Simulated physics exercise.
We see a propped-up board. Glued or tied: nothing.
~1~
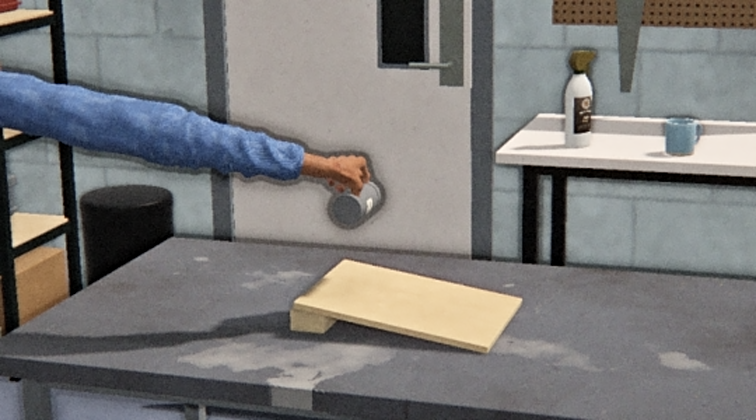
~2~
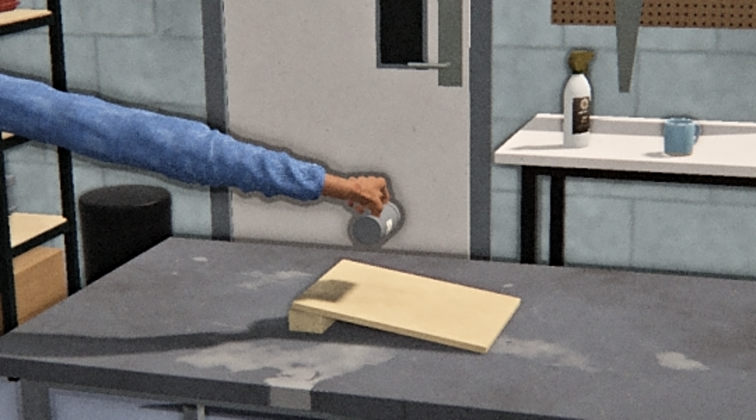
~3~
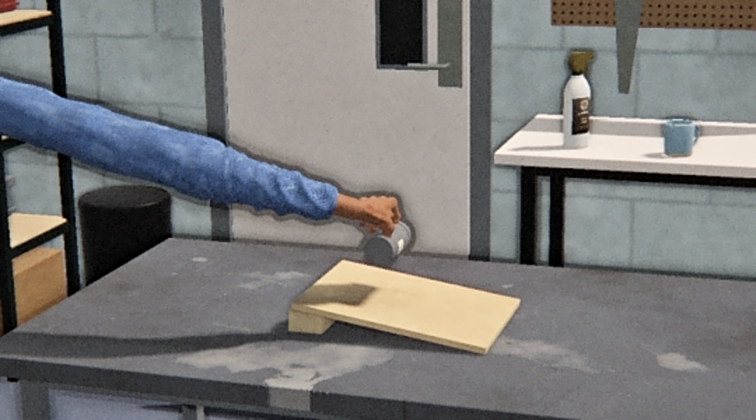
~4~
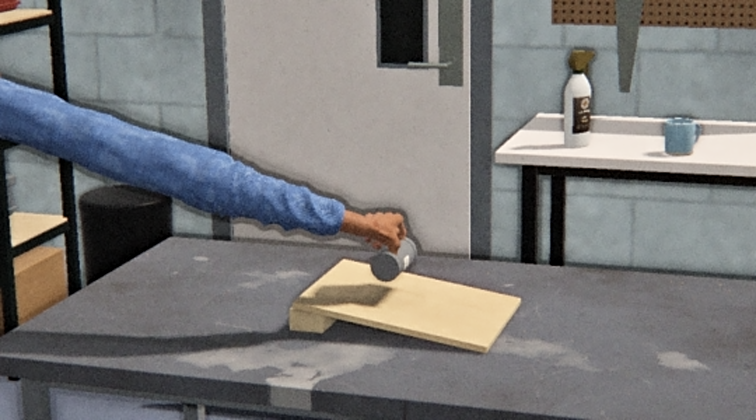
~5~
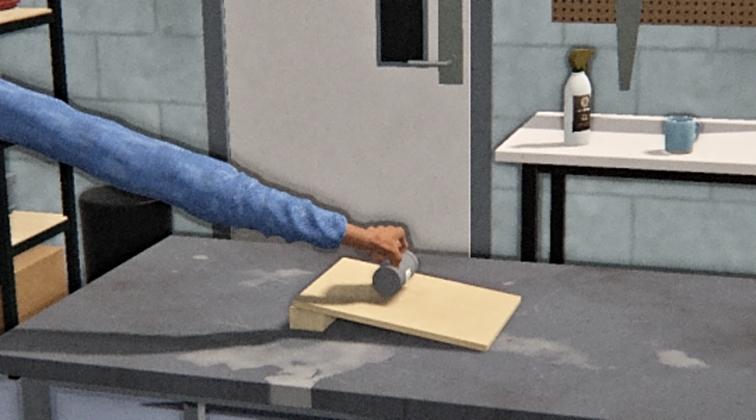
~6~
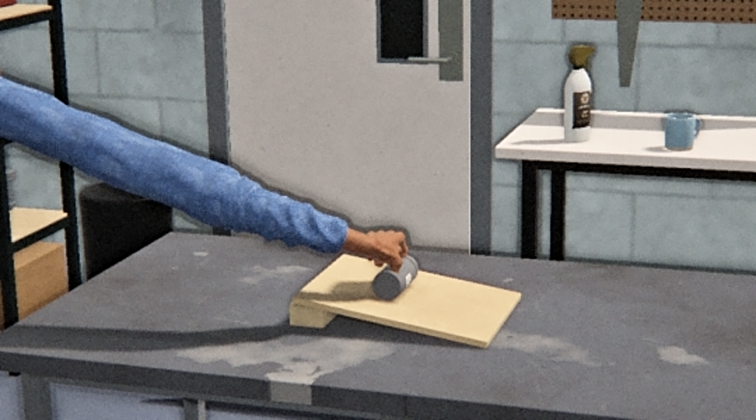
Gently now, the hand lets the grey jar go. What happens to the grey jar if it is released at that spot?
It moves down the slope.
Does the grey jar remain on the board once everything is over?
Result: The grey jar does not stay on top.
Then, 0.80 s after the last picture, grey jar rolled well along near (485, 297).
Then, 1.40 s after the last picture, grey jar now off the board.
Then, 2.10 s after the last picture, things are still on the move.
Then, 2.40 s after the last picture, as before.
By the end, off the board, grey jar. The grey jar slides or rolls down.
